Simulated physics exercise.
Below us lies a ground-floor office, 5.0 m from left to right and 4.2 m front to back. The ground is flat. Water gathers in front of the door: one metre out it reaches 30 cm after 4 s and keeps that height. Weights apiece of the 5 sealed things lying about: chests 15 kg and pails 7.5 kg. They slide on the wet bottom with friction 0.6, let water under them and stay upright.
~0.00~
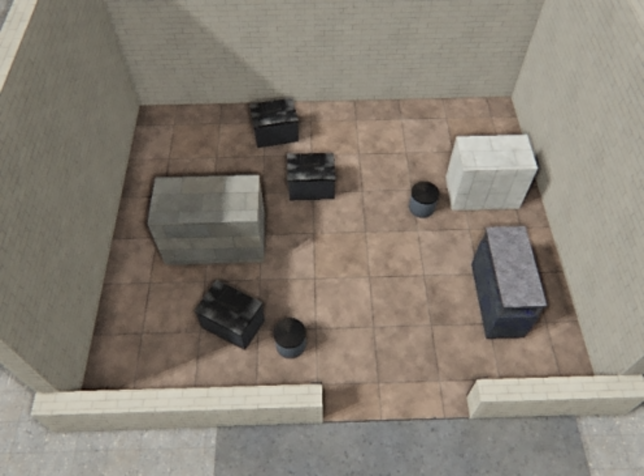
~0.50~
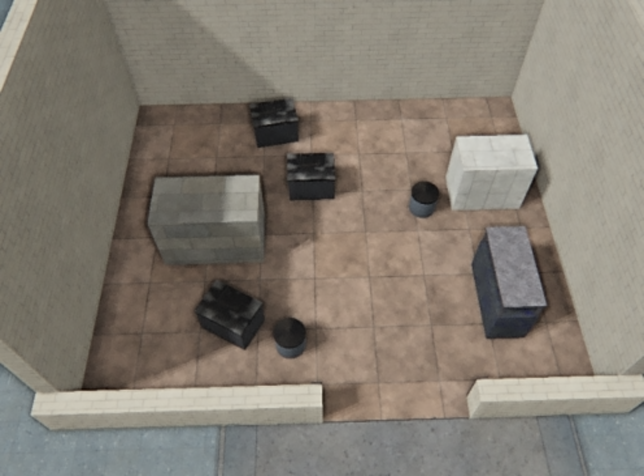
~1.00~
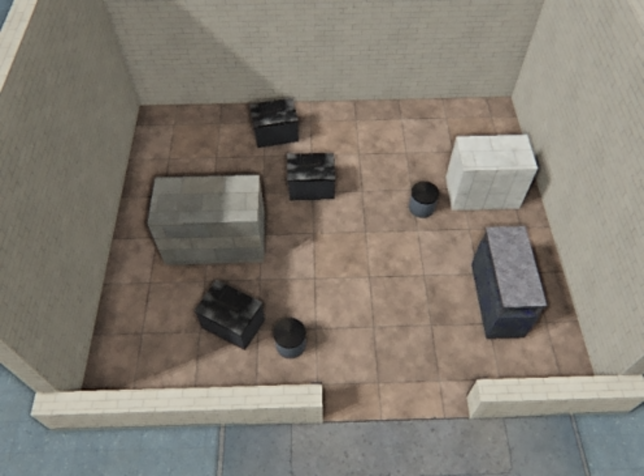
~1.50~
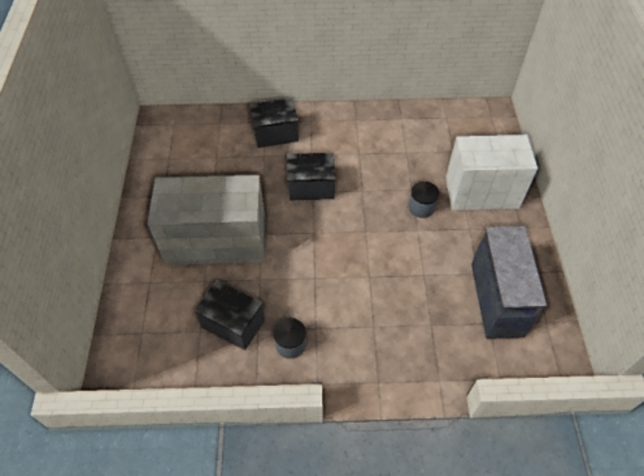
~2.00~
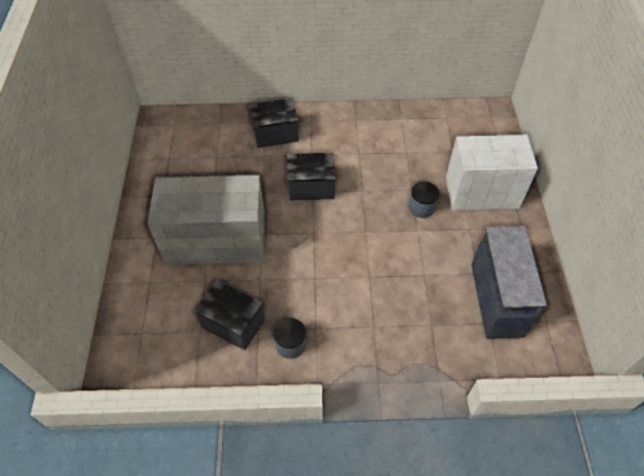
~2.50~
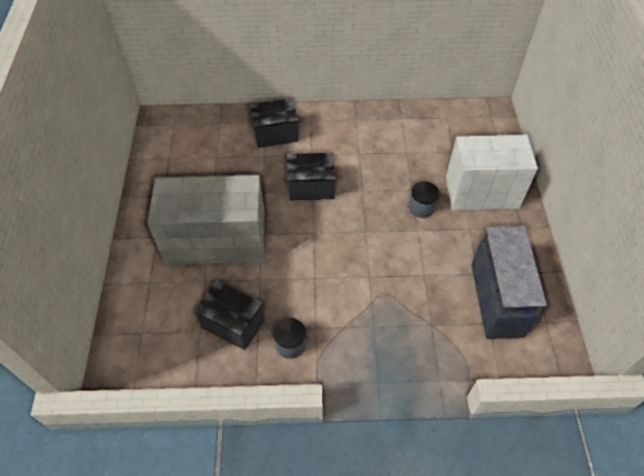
A walled room with tiled floor stays still as shallow water spreads in through the doorway.
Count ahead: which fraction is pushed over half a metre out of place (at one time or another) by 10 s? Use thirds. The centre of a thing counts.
That comes to one to two thirds.
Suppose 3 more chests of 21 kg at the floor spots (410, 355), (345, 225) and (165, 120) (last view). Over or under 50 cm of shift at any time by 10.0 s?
In that order: More, over, past it.
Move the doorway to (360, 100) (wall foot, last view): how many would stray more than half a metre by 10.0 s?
Then 4.
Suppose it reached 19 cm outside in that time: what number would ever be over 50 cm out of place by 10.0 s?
Then 3.
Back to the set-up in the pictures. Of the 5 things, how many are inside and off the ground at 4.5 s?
I count 0.
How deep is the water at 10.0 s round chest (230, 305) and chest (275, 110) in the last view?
Roughly 3 and 9 cm.
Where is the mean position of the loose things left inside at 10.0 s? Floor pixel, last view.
Near (257, 265).
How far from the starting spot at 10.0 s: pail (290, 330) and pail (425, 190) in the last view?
In turn: 5 cm, 80 cm.
After 3.5 s 0 of 5 are over 50 cm from their spots; 0 afloat.
After 4.5 s 0 of 5 are over 50 cm from their spots; 0 afloat.
After 7.0 s 3 of 5 are over 50 cm from their spots; 3 afloat.
After 10.0 s 3 of 5 are over 50 cm from their spots, and 3 have been at some point; 3 afloat.
